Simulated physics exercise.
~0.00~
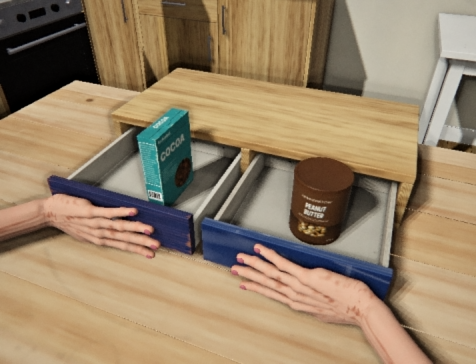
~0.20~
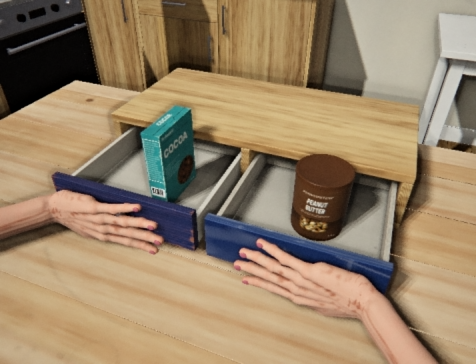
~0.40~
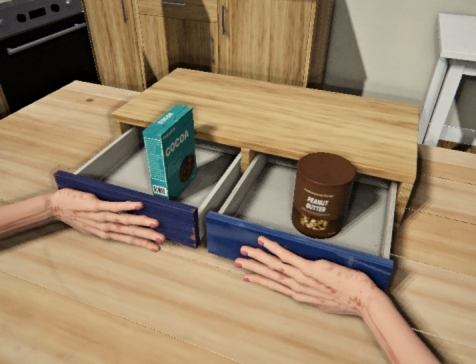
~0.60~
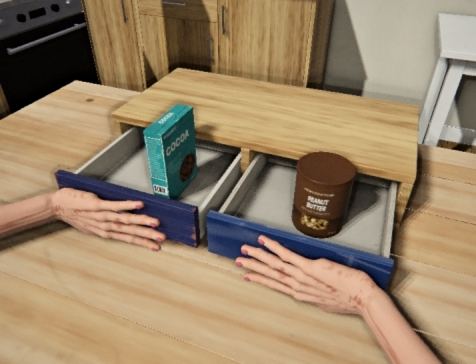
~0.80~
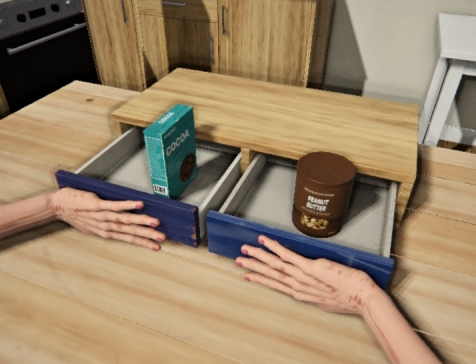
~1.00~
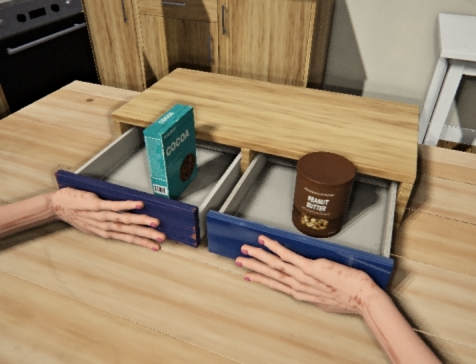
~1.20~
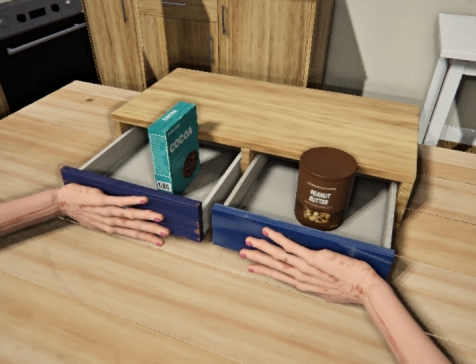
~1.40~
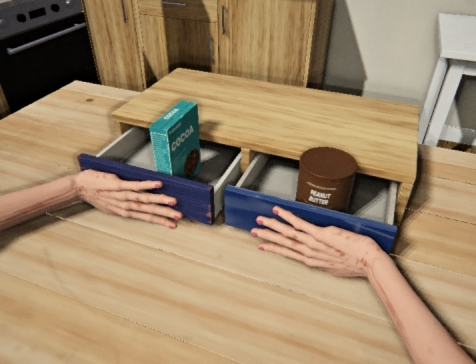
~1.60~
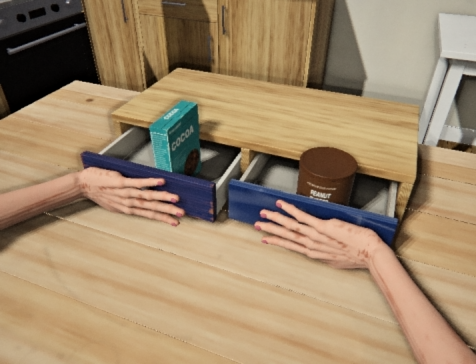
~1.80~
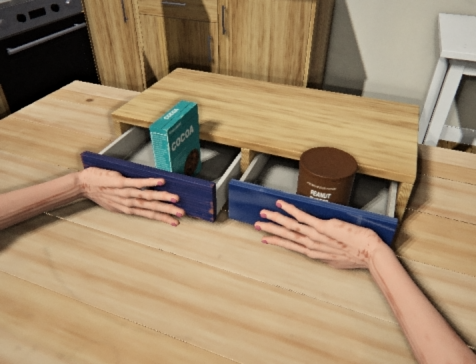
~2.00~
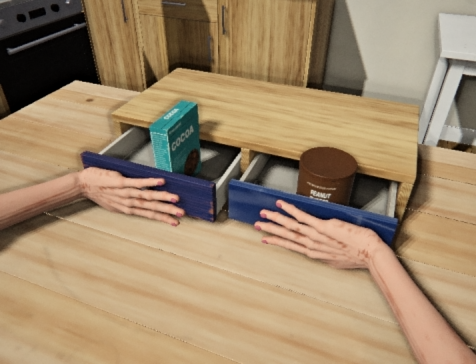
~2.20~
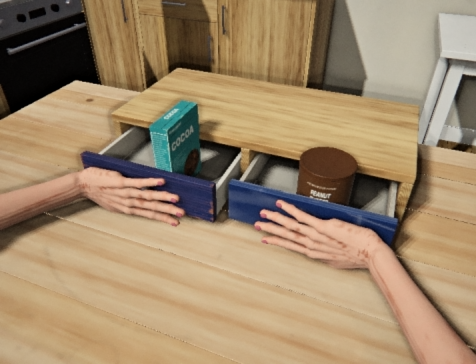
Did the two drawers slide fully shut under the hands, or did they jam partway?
Both the left and the right drawer jammed partway in and stayed ajar, with the hands still against their fronts.
On a wooden kitchen table, two hands rested on the blue fronts of two open drawers holding a turquoise packet and a brown tub. The hands pushed both drawers partway in, then the drawers stopped and stayed ajar, with both items upright.
